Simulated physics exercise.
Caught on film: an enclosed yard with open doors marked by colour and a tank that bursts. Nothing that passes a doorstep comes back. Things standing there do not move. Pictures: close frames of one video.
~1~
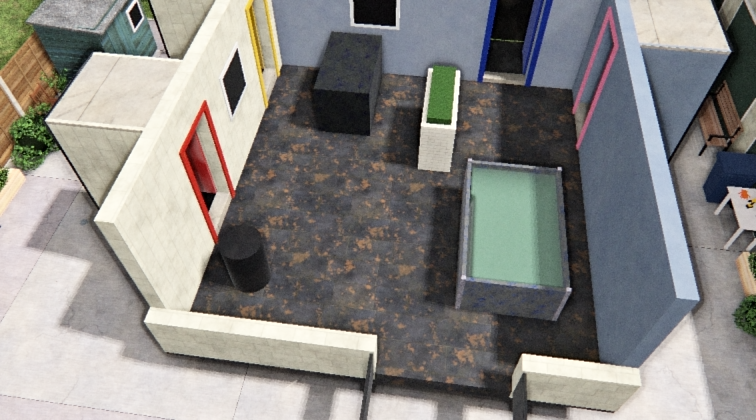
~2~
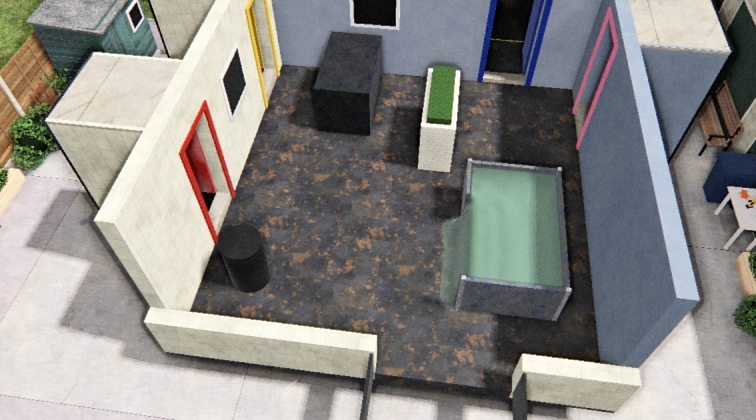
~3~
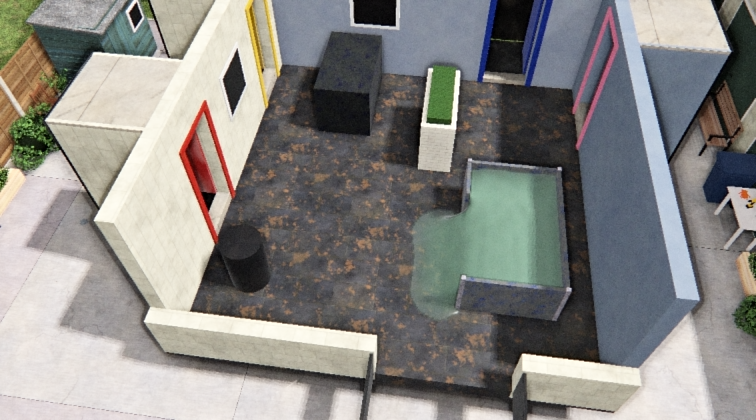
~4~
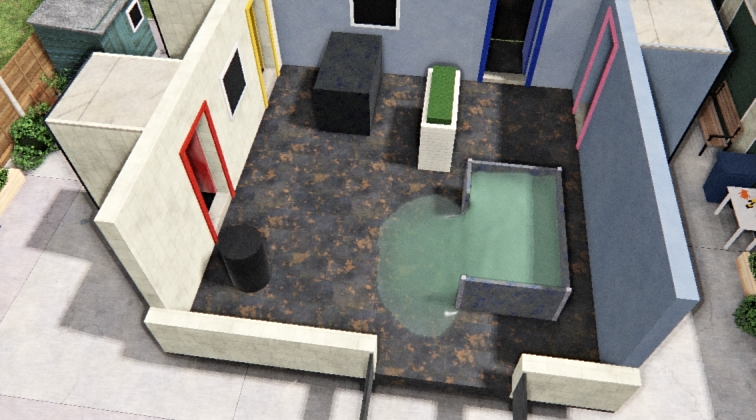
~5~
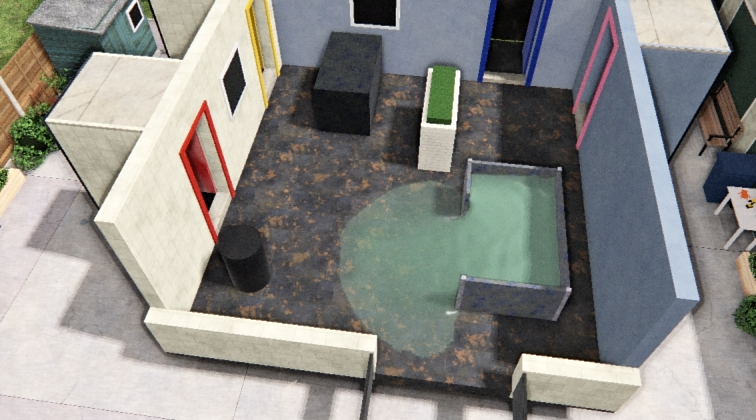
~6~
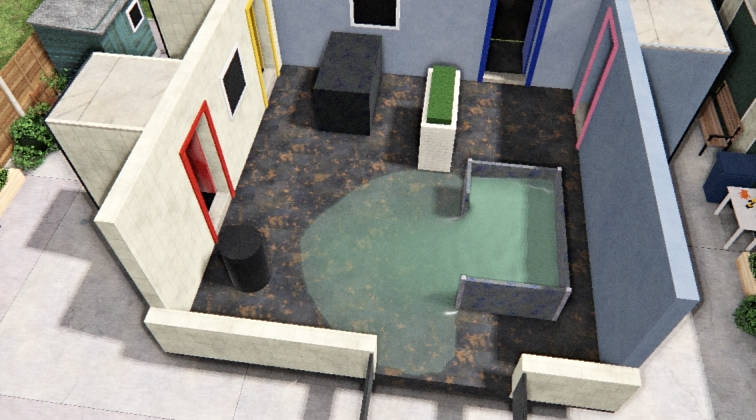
Pale green water pours through the open left side of a grey-walled tank and spreads leftward in a widening, rounded sheet across a dark, rust-mottled courtyard floor, seen from high above by a still camera. A black cylinder stands by a red doorframe at left, with a dark block and a green-topped white planter behind. The water level in the tank sinks while everything else stays still.
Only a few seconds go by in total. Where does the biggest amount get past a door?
At the red door.
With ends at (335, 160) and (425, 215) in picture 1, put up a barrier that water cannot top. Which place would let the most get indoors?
I pick the red door.
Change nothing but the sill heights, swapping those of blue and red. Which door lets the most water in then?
I'd point to the door marked red.
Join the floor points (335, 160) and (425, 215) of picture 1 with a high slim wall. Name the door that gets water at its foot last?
Last: The pink-painted one.
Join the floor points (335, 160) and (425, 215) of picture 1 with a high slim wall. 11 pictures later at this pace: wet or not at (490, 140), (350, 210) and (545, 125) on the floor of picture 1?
One by one: Unwetted, submerged, unwetted.
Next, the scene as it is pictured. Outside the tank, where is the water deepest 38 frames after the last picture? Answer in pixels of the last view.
Close to (308, 114), I'd say.
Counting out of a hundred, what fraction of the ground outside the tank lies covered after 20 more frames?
That comes to about 50 per cent.
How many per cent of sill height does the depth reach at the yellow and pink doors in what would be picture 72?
First around 40 percent, second around 10 percent.
A moment on, water covers 40 % of the floor; blue door not reached, pink door not reached, yellow door not reached, red door a trickle in.
Next, water covers 45 % of the floor; blue door not reached, pink door not reached, yellow door not reached, red door a lot in.
Then, water covers 50 % of the floor; blue door not reached, pink door not reached, yellow door wet at the sill, nothing in, red door a lot in.
Later, water covers 65 % of the floor; blue door not reached, pink door not reached, yellow door a trickle in, red door a lot in.
In the end, water covers 85 % of the floor; blue door wet at the sill, nothing in, pink door wet at the sill, nothing in, yellow door a trickle in, red door a lot in; the red door has let in the most.
